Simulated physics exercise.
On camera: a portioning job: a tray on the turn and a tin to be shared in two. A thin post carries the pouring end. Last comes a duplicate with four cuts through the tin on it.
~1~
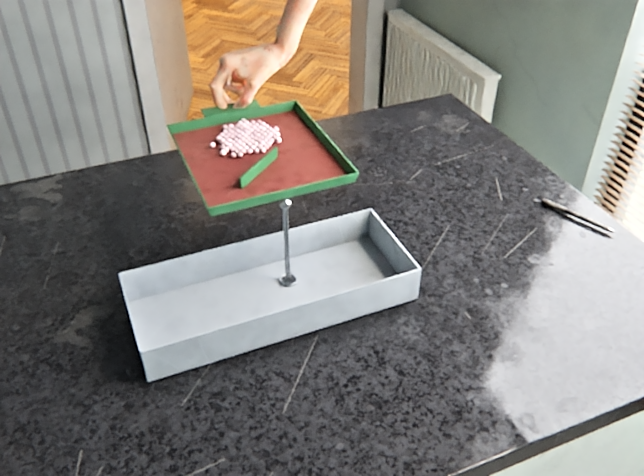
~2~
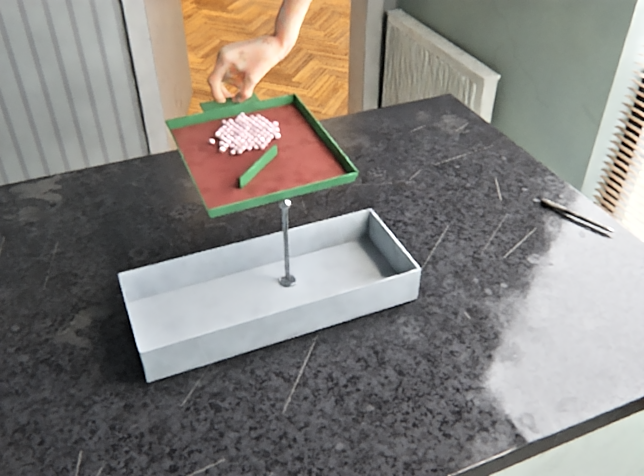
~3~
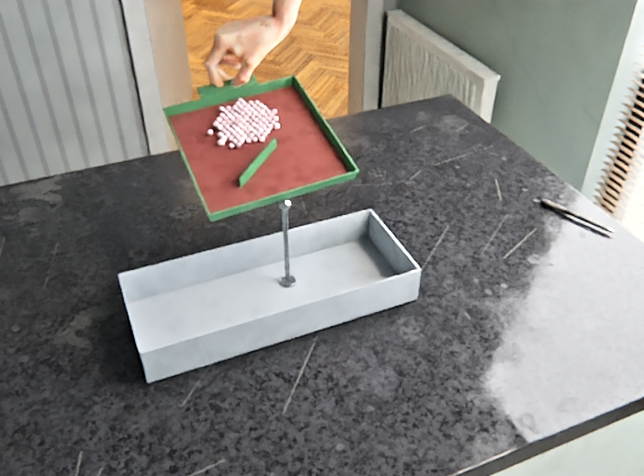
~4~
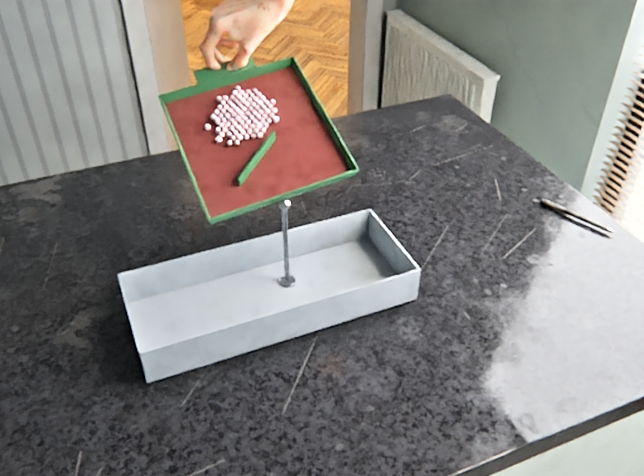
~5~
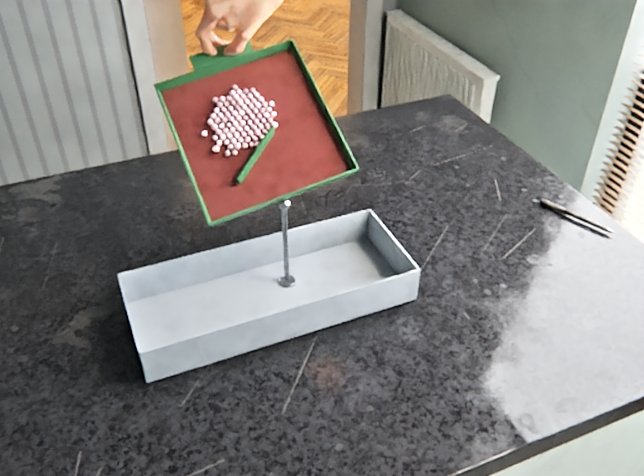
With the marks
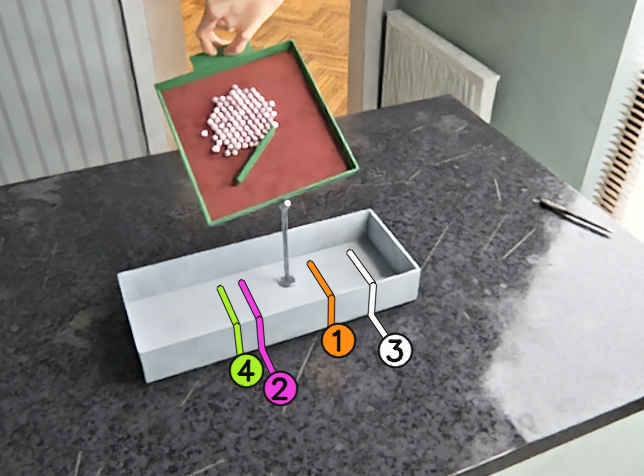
A hand gripped the far edge of a green-rimmed red tray and steadily raised it, tilting the tray toward the long pale tin below while the small pinkish-white pieces stayed bunched beside a green strip.
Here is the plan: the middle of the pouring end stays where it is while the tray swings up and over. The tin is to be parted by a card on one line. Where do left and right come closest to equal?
Line 4 does it best.
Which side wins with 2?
Left.
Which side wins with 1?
Left.
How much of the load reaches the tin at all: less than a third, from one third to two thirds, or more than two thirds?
About that: More than two thirds.
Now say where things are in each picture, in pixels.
The first picture shows corners of the pouring end at (210, 206) and (355, 172), level; middle of the load at (245, 137), sugar pearls.
The second picture shows corners of the pouring end at (210, 208) and (354, 171), barely tipped; fin from (239, 178) to (276, 144).
The third picture shows corners of the pouring end at (210, 213) and (355, 170), a little tipped; front corners of the tin at (141, 353) and (420, 270).
The fourth picture shows corners of the pouring end at (210, 217) and (355, 168), clearly tipped; far corners at (162, 97) and (292, 59).
The fifth picture shows corners of the pouring end at (210, 220) and (355, 167), clearly tipped; the left corner sinks clearly lower.
On the marked copy, line 1 crosses the front rim at (331, 296); line 2 crosses the front rim at (258, 317); line 3 crosses the front rim at (372, 284); line 4 crosses the front rim at (236, 324).
With 1, of what is caught, all on the left of the divider, none on the right.
With 2, of what is caught, most on the left of the divider, a small part on the right.
With 3, of what is caught, all on the left of the divider, none on the right.
With 4, of what is caught, about a third on the left of the divider, about two thirds on the right.
